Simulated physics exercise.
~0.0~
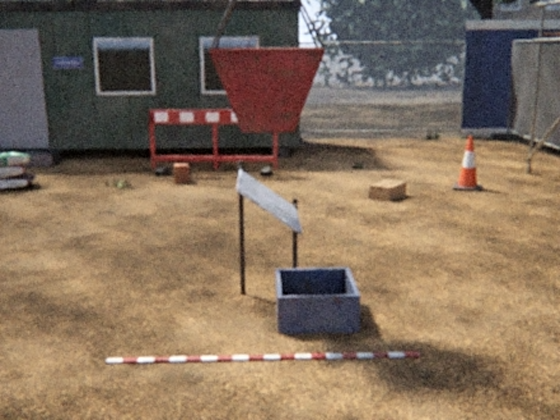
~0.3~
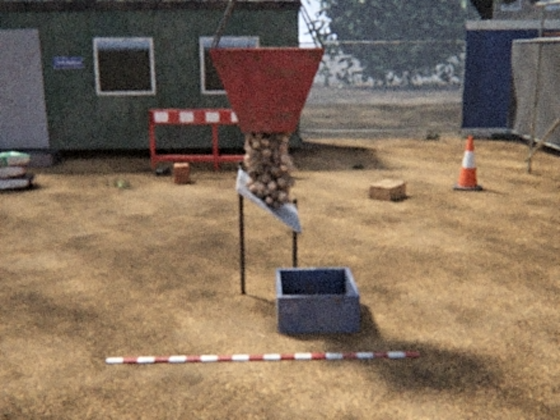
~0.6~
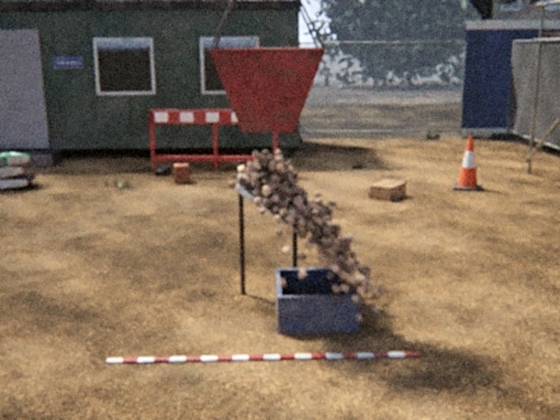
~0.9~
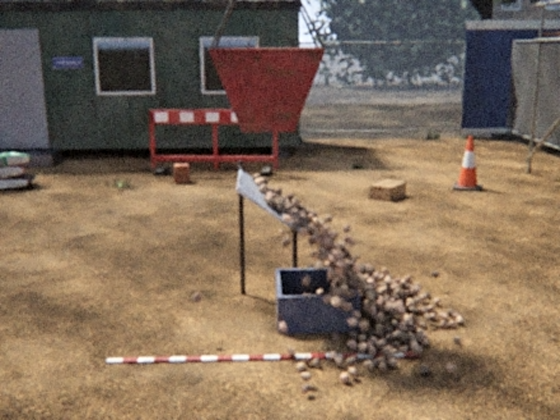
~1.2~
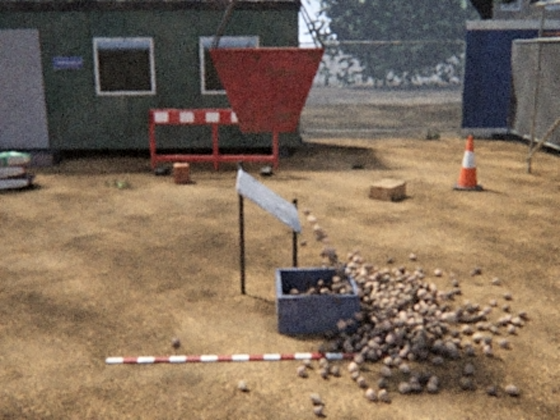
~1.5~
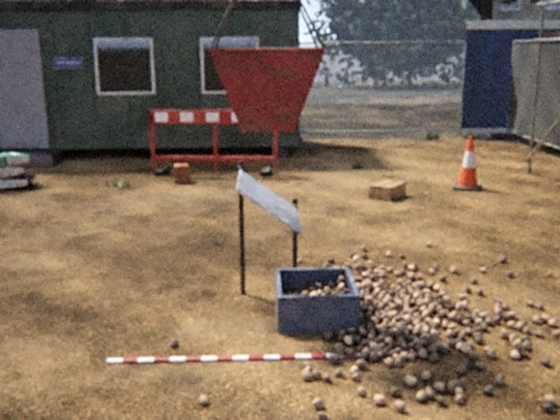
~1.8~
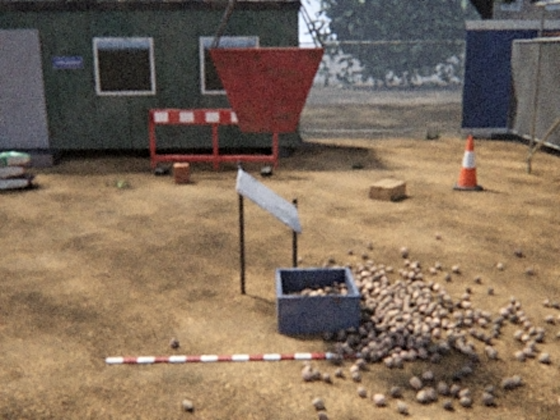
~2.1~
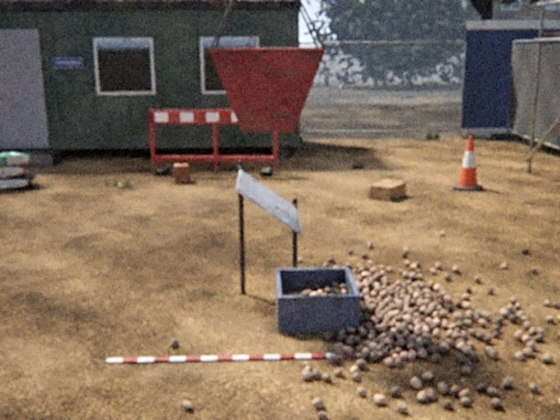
The clip shows a red skip hanging above a sloping steel sheet and a blue-grey bin on sandy ground; rounded stones drop from it, slide down the sheet to the right, and mostly overshoot, ending heaped beside the bin with a smaller share inside.
